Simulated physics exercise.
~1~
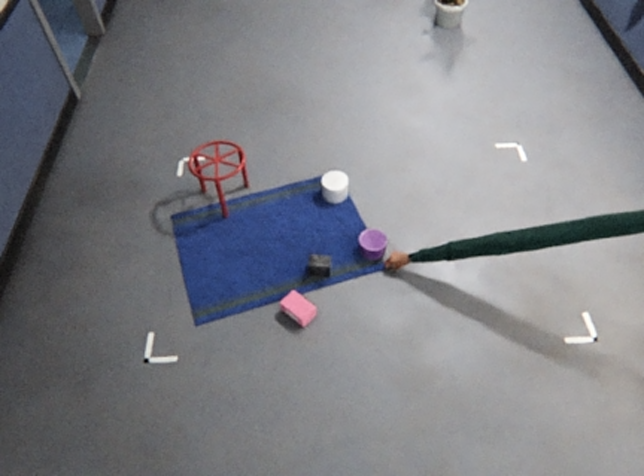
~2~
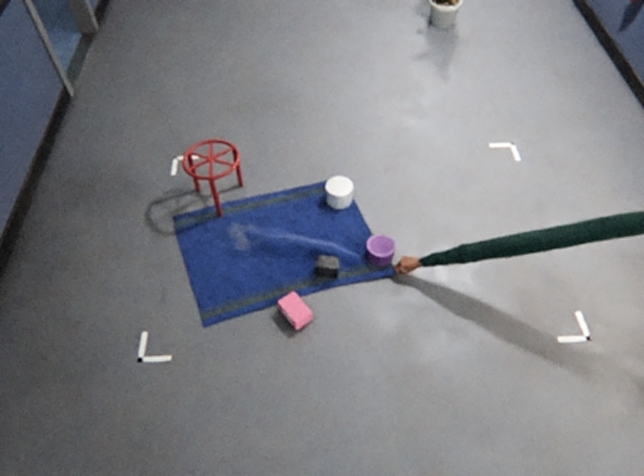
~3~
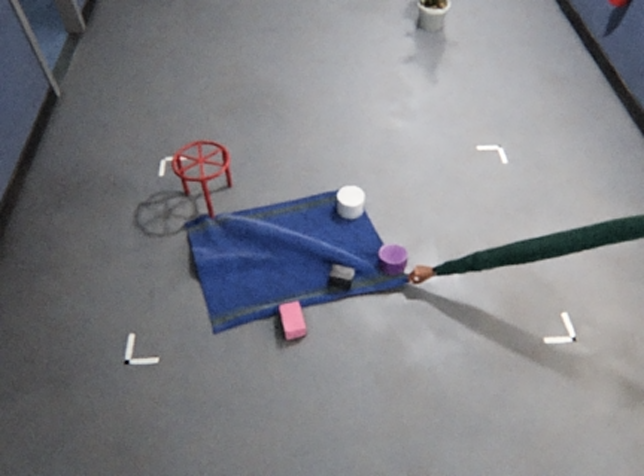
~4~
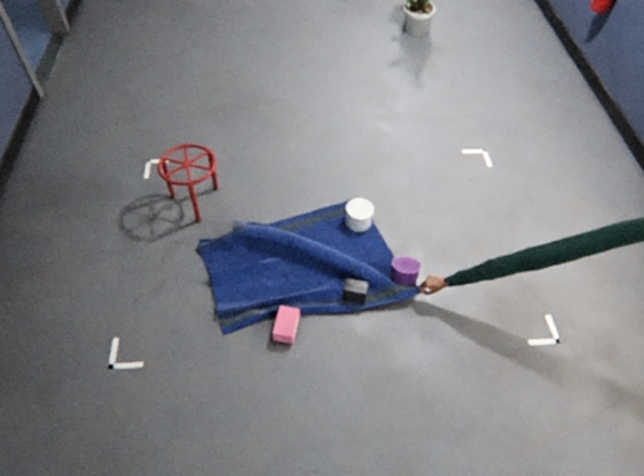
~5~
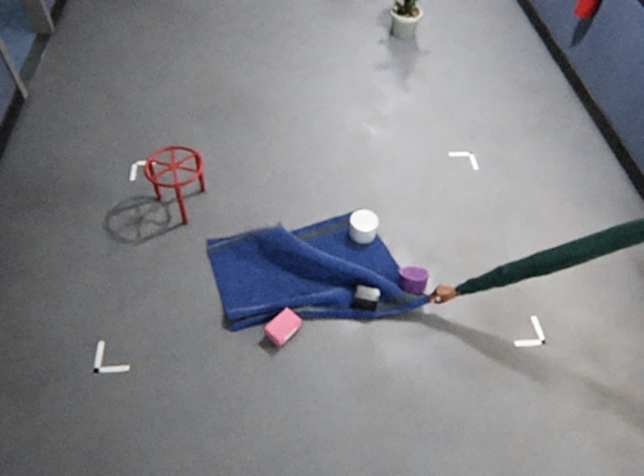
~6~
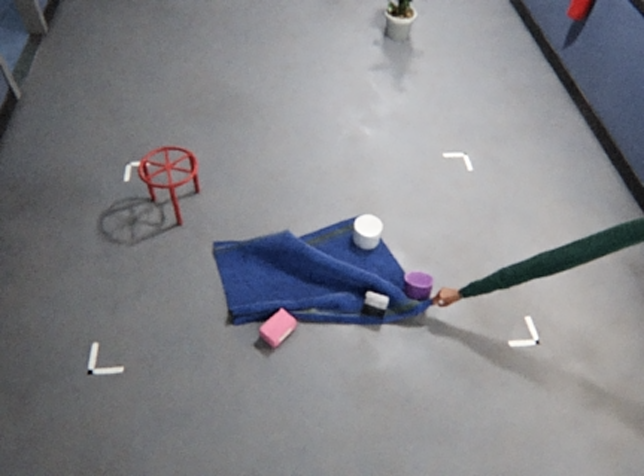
A hand in a dark green sleeve pulled a blue rug by its corner across the gray floor, bunching it into folds and carrying the white tub, purple bucket and black crate along, while the red stool ended up standing clear of it.
